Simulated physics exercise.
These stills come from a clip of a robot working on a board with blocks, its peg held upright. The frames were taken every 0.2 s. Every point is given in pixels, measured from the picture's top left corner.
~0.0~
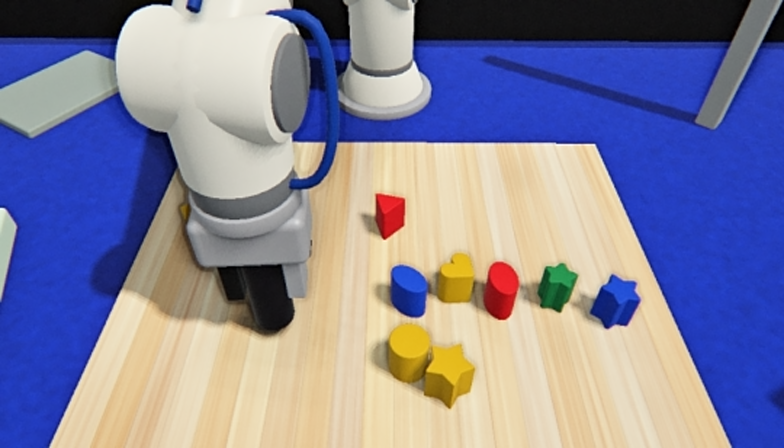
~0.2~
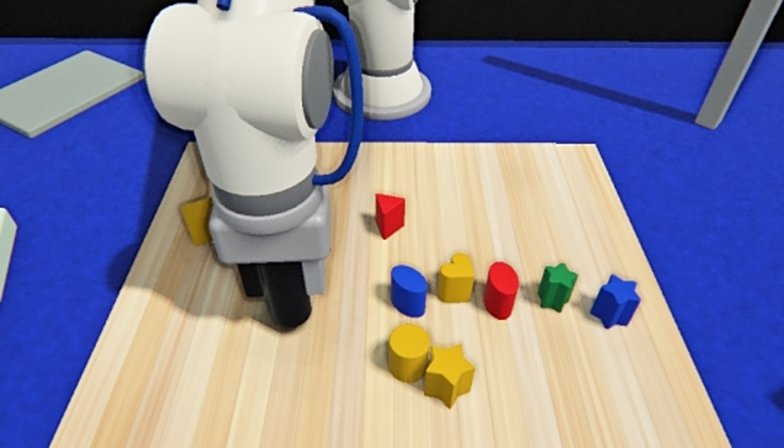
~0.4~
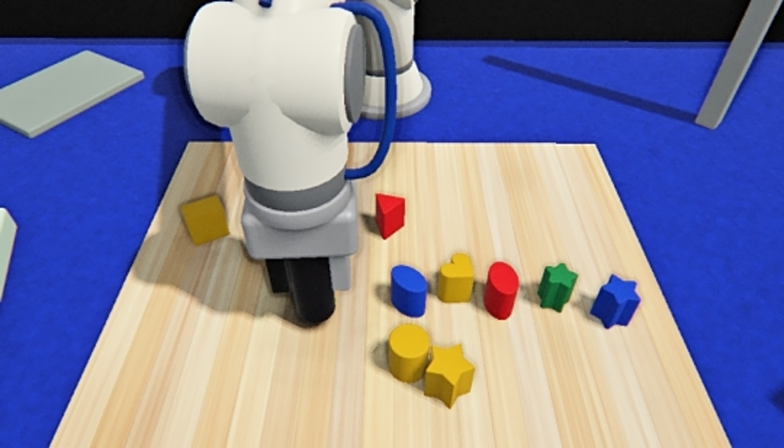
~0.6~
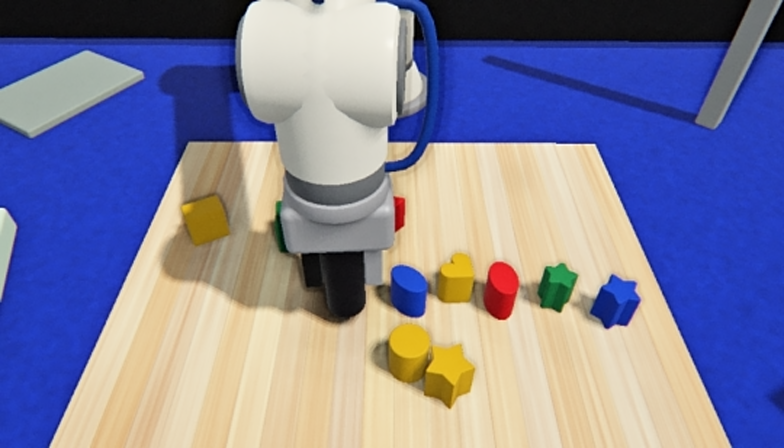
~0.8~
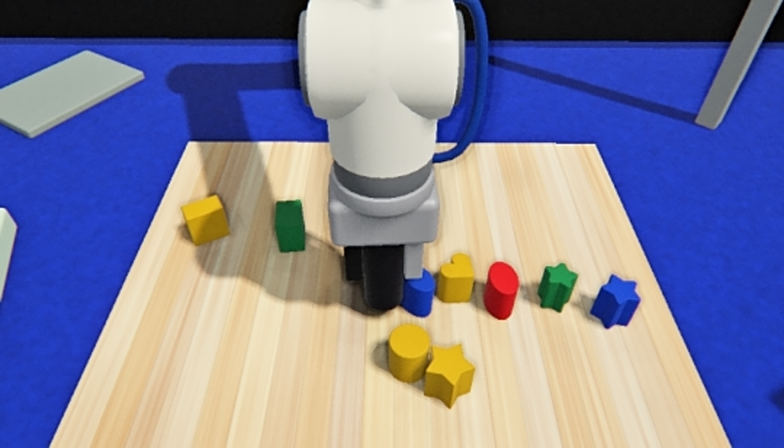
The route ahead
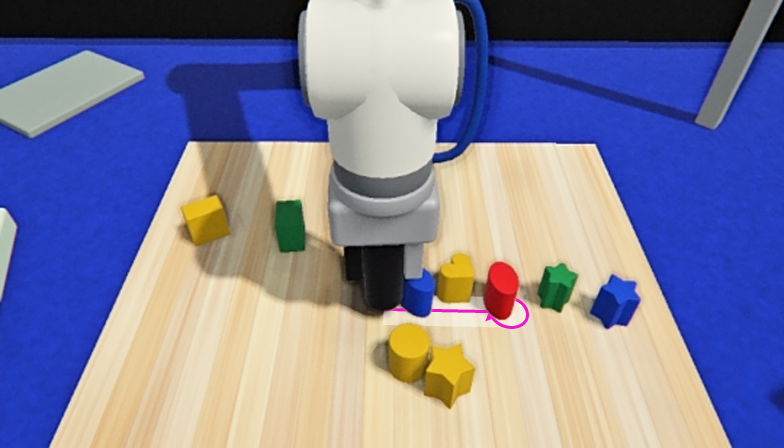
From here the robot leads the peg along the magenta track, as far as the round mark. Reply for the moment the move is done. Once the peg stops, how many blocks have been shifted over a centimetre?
Here I'd predict at least three blocks moving more than 1 cm.
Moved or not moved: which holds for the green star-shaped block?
Well, the green star-shaped block shifts from its place.
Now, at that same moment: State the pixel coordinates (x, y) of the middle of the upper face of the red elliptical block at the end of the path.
Somewhere near (572, 273).
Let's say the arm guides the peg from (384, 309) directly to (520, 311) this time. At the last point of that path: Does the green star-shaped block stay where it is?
My answer is no.
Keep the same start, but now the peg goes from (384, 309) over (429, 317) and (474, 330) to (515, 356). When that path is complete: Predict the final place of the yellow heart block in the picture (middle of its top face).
Its top middle is near (489, 257).
The line goes from (384, 309) directly to (509, 312).
On the path given first. One third of the way, peg at (427, 299); blue elliptical block at (461, 280), turned 20° clockwise; yellow heart block at (479, 262), turned 55° anticlockwise.
Two thirds of the way, peg at (470, 300); blue elliptical block at (505, 282), turned 25° clockwise; yellow heart block at (497, 257); red elliptical block at (533, 275), turned 25° clockwise.
At the end, peg at (512, 300); blue elliptical block at (549, 285), turned 35° clockwise; yellow heart block at (497, 256), turned 130° anticlockwise; red elliptical block at (572, 273); green star-shaped block at (595, 265), turned 20° anticlockwise; blue star-shaped block unmoved.
